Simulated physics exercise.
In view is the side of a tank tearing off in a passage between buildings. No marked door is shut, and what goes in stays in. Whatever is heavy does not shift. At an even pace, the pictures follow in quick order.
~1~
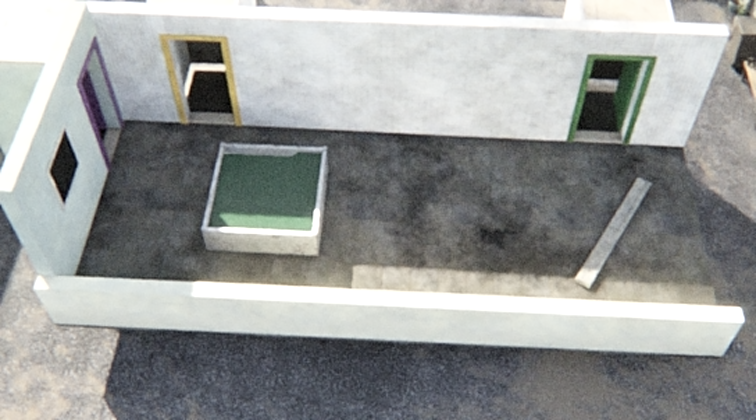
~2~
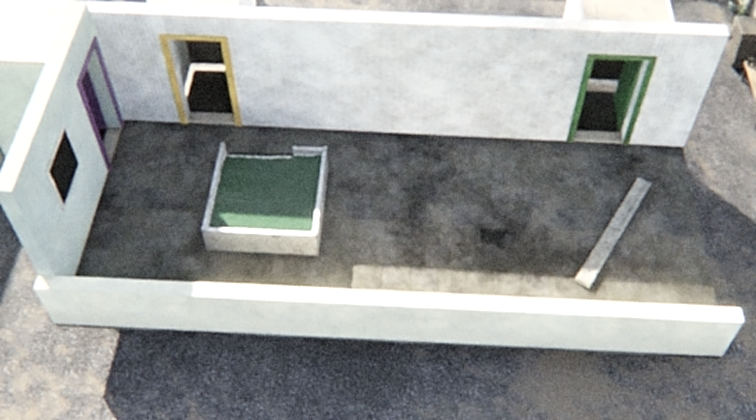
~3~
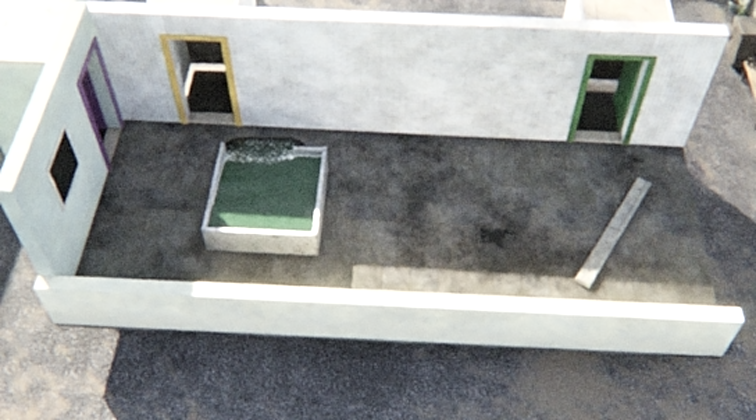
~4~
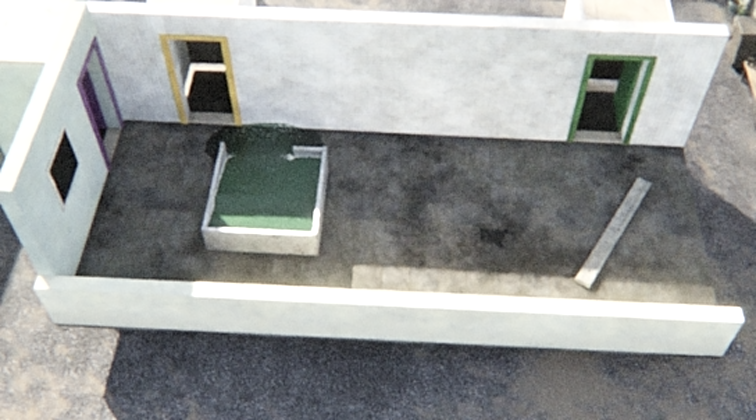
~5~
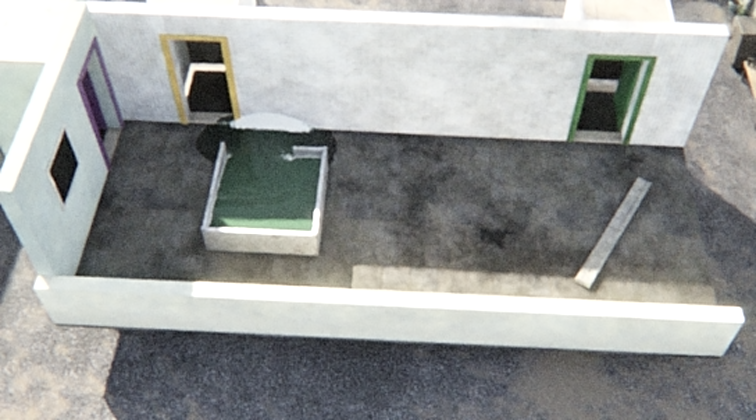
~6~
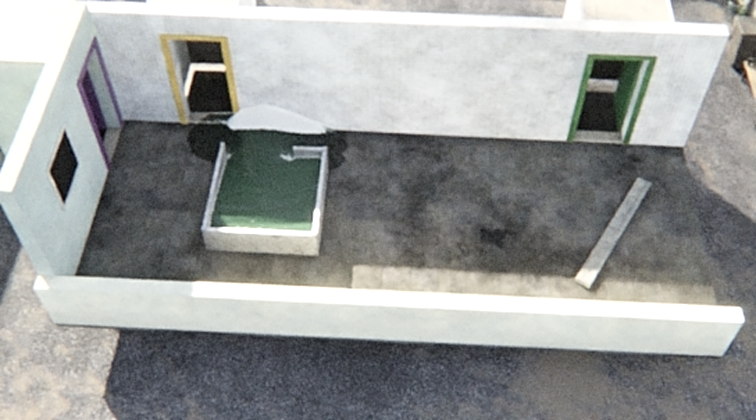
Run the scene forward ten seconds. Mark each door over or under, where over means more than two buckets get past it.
Green door - under; yellow door - over; purple door - over.
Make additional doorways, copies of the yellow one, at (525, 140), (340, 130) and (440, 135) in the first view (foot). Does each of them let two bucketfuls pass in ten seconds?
Outcome by door - within the limit, past the limit, within the limit.
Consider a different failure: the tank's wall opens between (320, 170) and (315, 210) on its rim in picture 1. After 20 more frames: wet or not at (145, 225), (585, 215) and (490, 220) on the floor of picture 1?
First kept bare, second soaked through, third soaked through.
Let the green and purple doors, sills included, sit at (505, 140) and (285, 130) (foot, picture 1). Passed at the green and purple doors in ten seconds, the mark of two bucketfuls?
Green: Comes in low; purple: Comes in high.
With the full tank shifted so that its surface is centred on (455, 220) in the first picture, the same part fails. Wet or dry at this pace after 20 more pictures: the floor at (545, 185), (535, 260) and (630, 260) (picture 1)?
My reading is hit by the flood first, missed by the flood next and missed by the flood last.
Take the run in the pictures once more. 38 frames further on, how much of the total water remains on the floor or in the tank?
About 76 per cent.
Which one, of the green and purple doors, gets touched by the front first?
Answer: The purple door.
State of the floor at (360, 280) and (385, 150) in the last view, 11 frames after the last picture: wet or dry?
In order: Spared and swamped.
A moment on, water covers 10 % of the floor; the green door not reached, the yellow door over two buckets in, the purple door not reached.
Next, water covers 20 % of the floor; the green door not reached, the yellow door far over two buckets in, the purple door under two buckets in.
Then, water covers 40 % of the floor; the green door wet at the sill, nothing in, the yellow door far over two buckets in, the purple door far over two buckets in.
Later, water covers 55 % of the floor; the green door wet at the sill, nothing in, the yellow door far over two buckets in, the purple door far over two buckets in.
In the end, water covers 70 % of the floor; the green door under two buckets in, the yellow door far over two buckets in, the purple door far over two buckets in.
